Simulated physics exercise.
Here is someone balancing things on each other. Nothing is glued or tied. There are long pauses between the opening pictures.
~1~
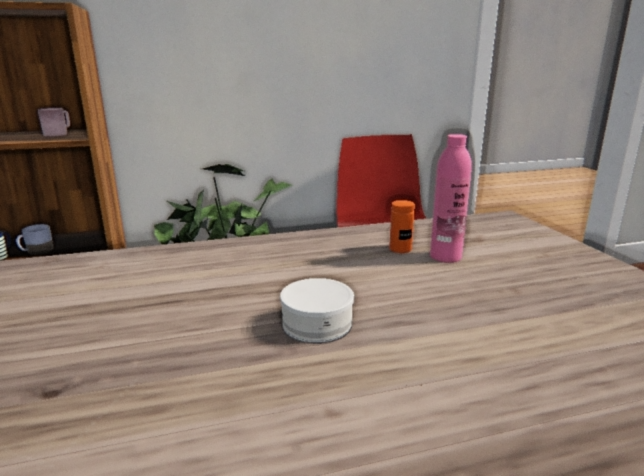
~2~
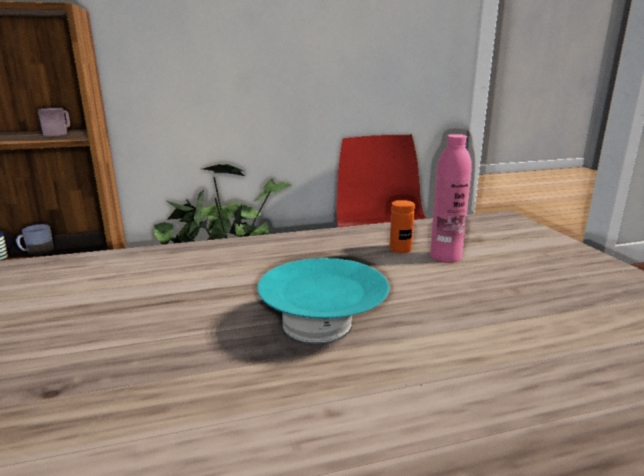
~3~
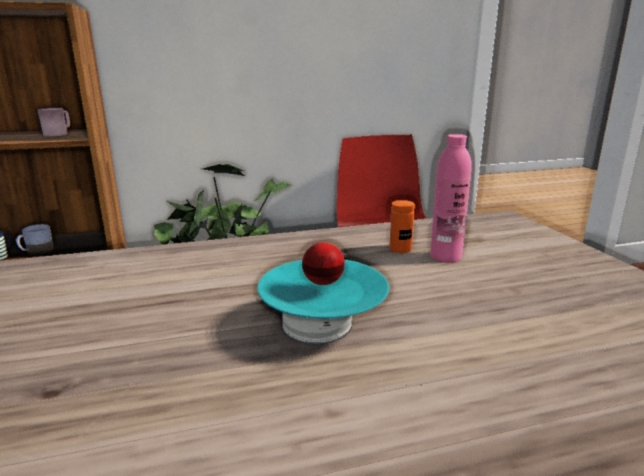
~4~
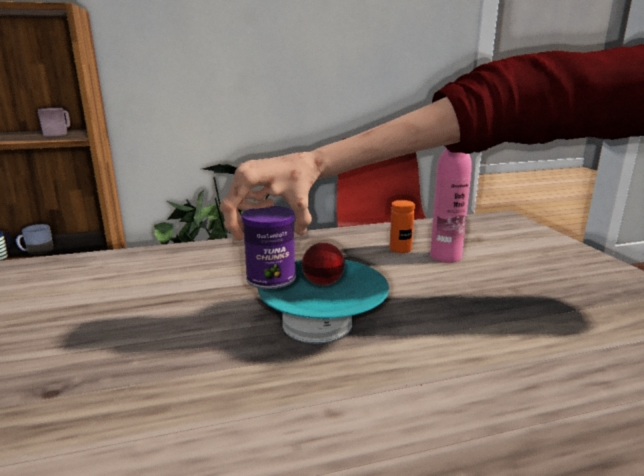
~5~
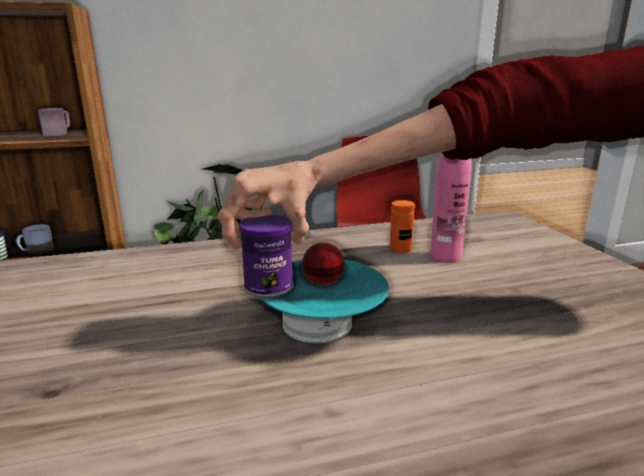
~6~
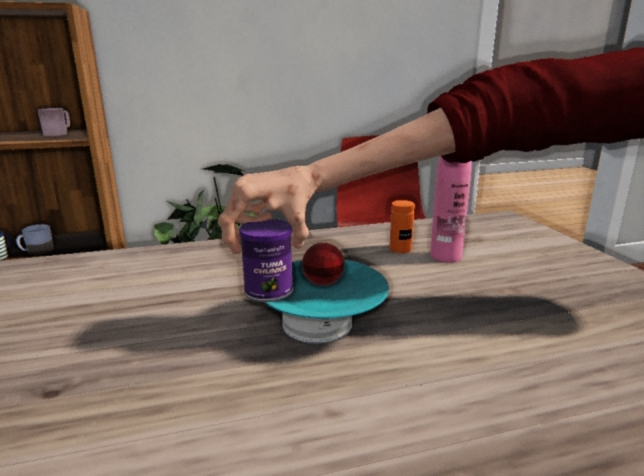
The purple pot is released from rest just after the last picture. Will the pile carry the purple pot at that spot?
The pile holds.
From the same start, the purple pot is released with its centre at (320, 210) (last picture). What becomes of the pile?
Then it loses its balance.
Then, 0.20 s past the last view, nothing moves.
Then, 0.40 s past the last view, purple pot resting near (267, 260).
Finally, all 6 still in place. Final places as the last picture's camera would see them, purple pot near (267, 260). The pile keeps its balance.
